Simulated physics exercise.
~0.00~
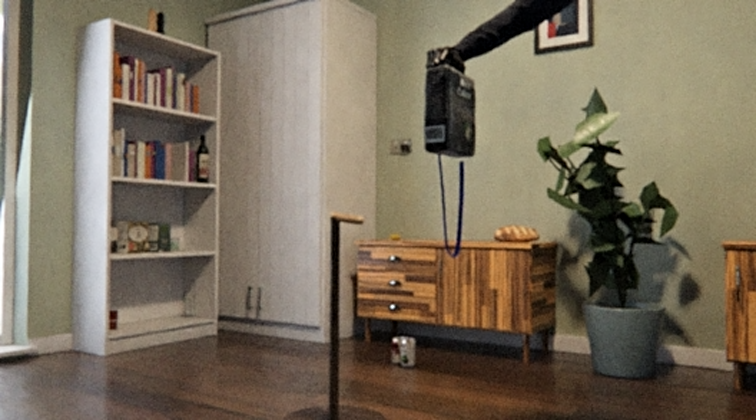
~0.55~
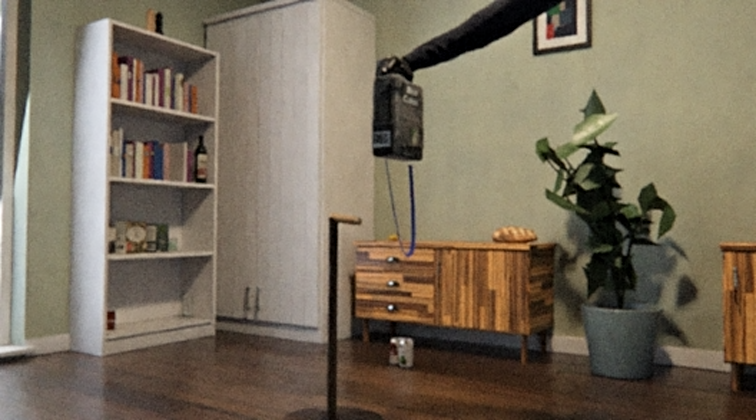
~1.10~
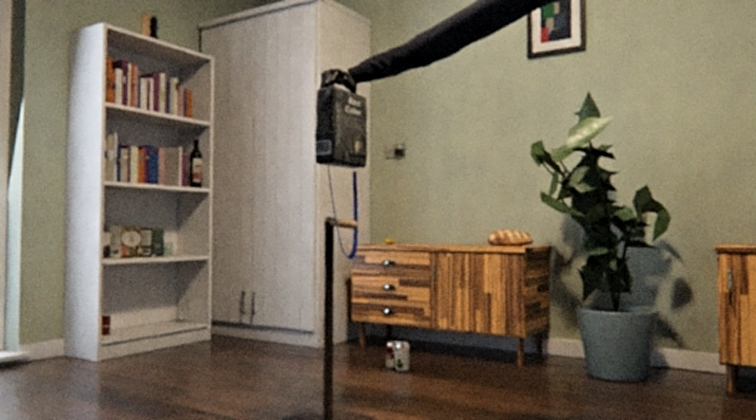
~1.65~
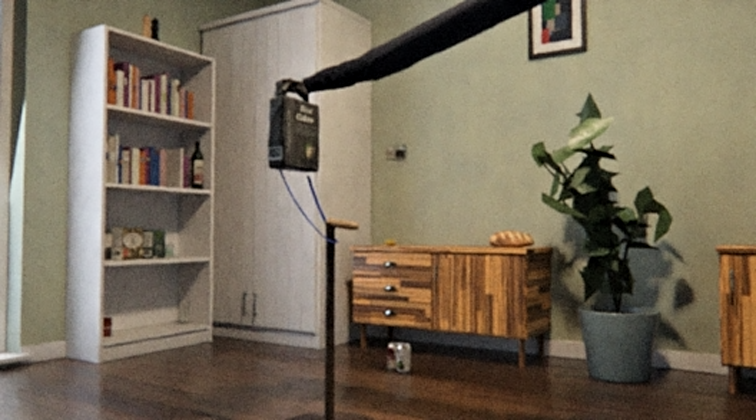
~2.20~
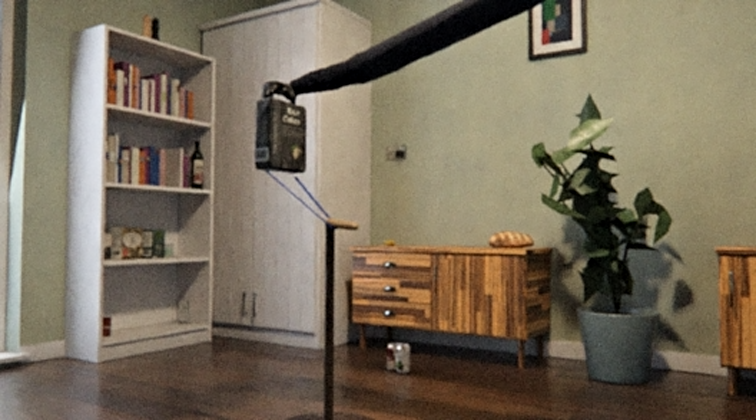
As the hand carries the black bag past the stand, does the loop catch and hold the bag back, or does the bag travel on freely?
The loop catches on the stand and pulls tight, so the black bag is jerked back just past the post.
